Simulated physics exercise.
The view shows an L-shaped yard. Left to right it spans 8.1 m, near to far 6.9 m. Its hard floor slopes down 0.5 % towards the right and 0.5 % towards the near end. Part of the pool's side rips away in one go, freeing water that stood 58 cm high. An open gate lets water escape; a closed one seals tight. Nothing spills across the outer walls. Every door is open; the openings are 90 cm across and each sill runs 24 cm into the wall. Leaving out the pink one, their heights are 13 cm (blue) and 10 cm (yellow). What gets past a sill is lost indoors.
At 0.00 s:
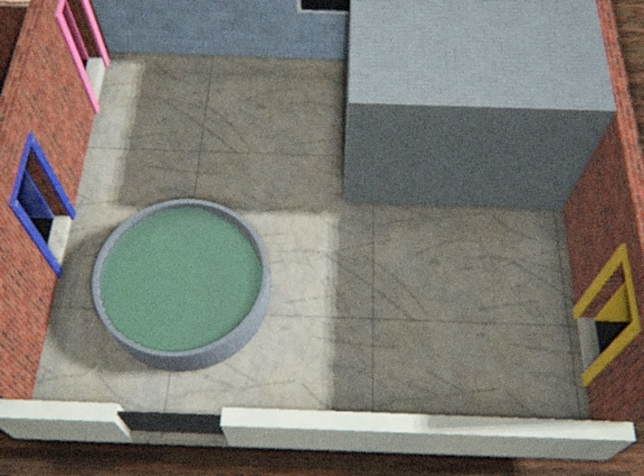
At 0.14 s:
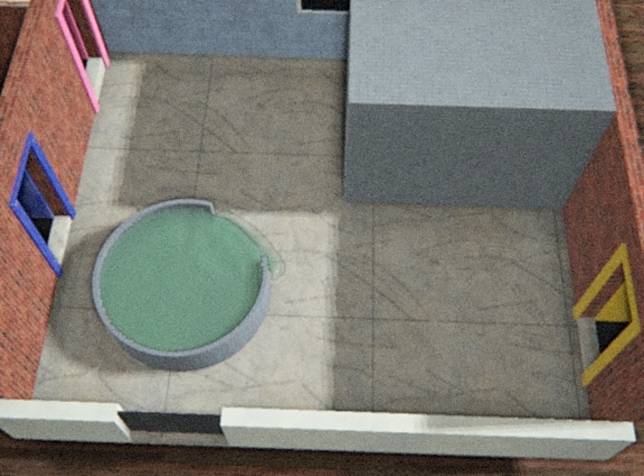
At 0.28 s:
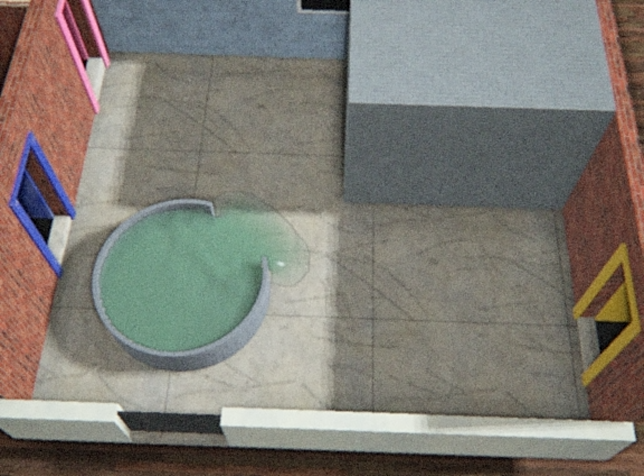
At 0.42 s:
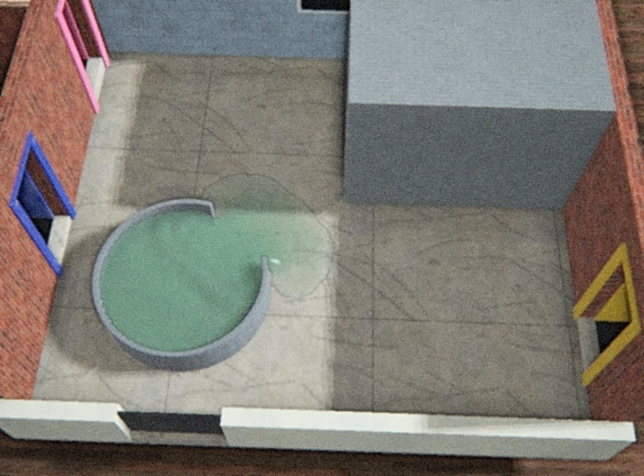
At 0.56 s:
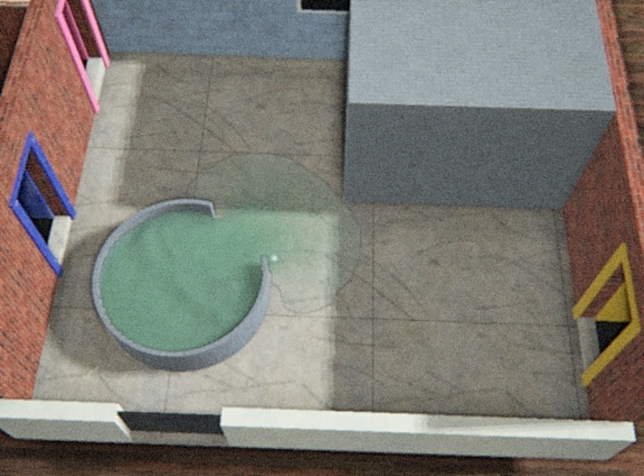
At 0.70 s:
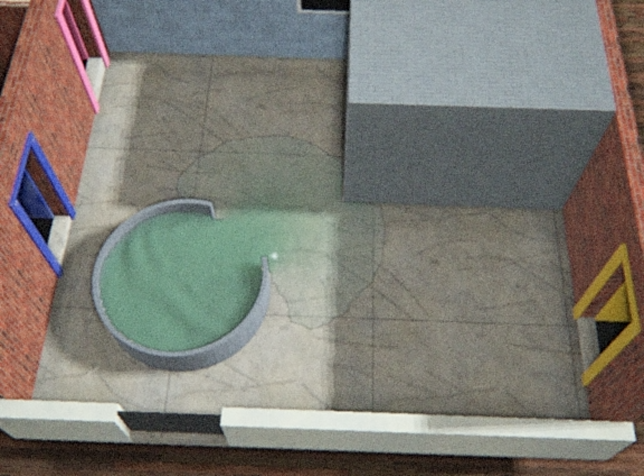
A round pool of green water opens on its far side and water spreads thinly across the floor.
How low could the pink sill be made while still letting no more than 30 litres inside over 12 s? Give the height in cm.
At least 13 cm or so.
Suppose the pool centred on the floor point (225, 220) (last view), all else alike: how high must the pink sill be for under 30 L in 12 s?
Then roughly 20 cm.
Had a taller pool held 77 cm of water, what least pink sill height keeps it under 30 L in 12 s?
About 20 cm.
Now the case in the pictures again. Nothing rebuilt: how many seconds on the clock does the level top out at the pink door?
Near 4.5 s.
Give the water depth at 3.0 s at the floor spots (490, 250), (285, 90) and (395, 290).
About 5, 15 and 1 cm.
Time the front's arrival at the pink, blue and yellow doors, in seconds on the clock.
Pink 3.4 s, blue 5.0 s, yellow 2.8 s.
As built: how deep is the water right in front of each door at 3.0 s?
In cm: Pink 0, blue 0, yellow 5.
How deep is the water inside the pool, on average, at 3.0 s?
Roughly 27 cm on average.
After 1.4 s water covers 25 % of the floor, deepest (30 cm) near (337, 192); it has not reached the pink door.
After 3.0 s water covers 40 % of the floor, deepest (34 cm) near (331, 61); it has not reached the pink door.
After 12.0 s water covers 100 % of the floor, deepest (13 cm) near (29, 416); 6 cm at the pink door, 0 litres in over its 27 cm sill.
At the pink door as built, the water arrived by 3.5 s and peaked near 21 cm at 4.4 s.
With a sill of 10.5 cm, 67 litres would have come in within the 12 s; with 16.5 cm, 9 litres. So under 30 litres takes about 13 cm.
